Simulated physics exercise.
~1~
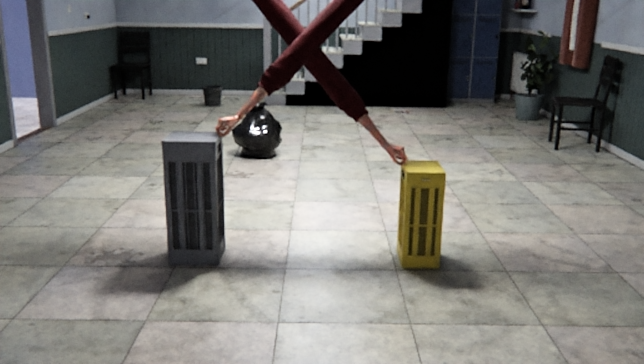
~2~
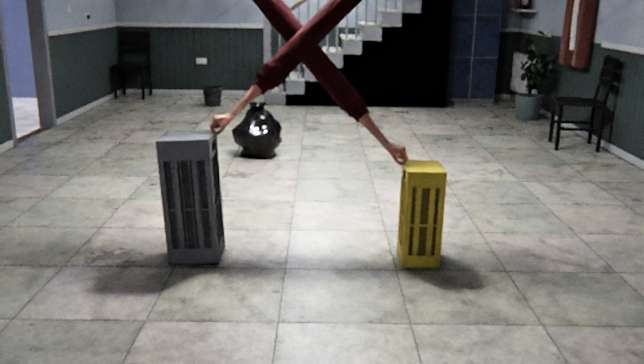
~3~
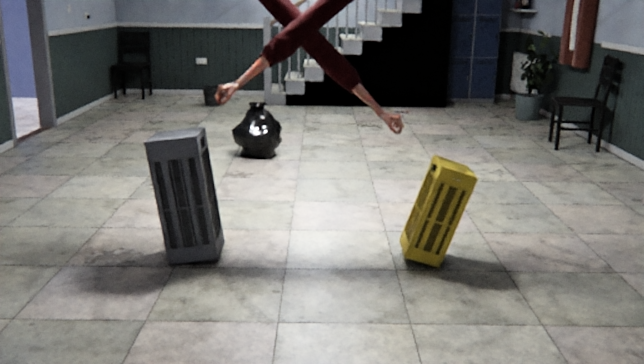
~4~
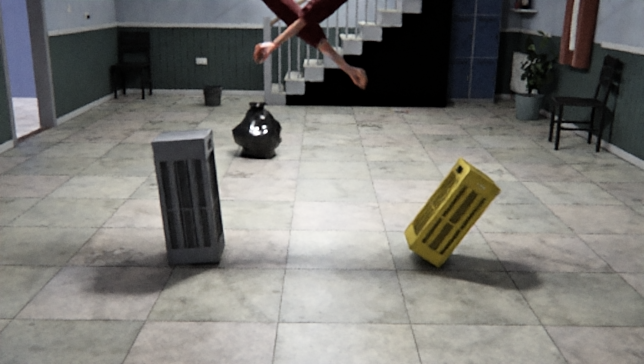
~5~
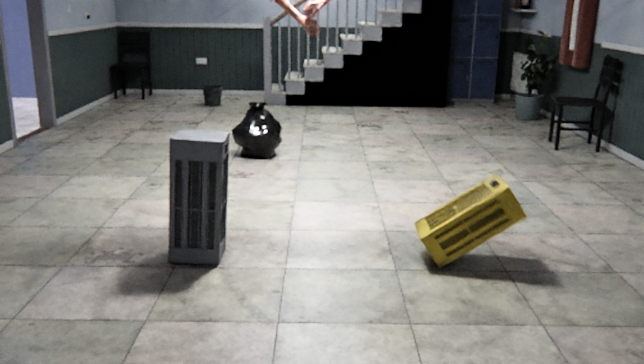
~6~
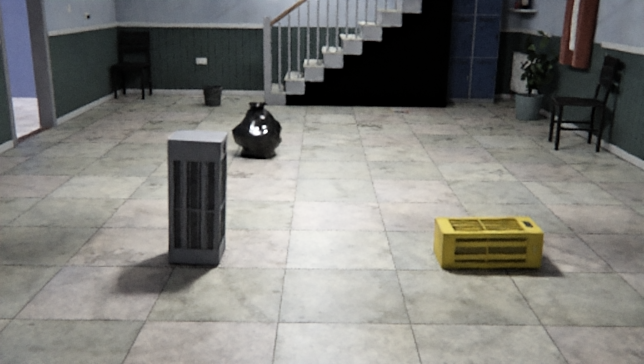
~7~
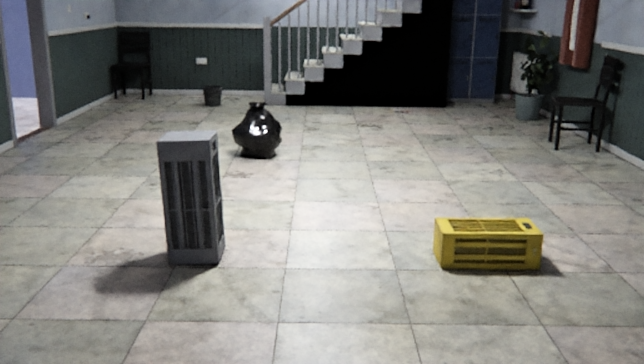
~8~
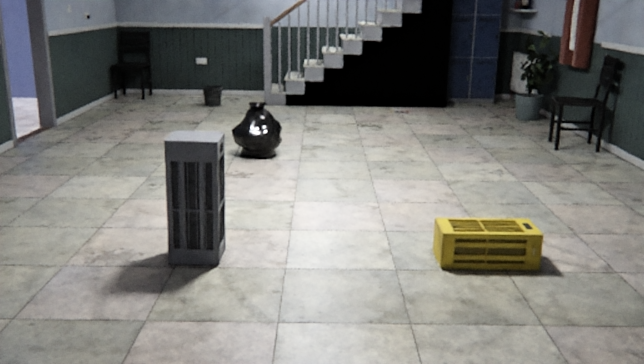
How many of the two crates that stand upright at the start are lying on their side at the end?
One of them is lying on its side, the yellow crate on the right, while the grey crate is still standing.
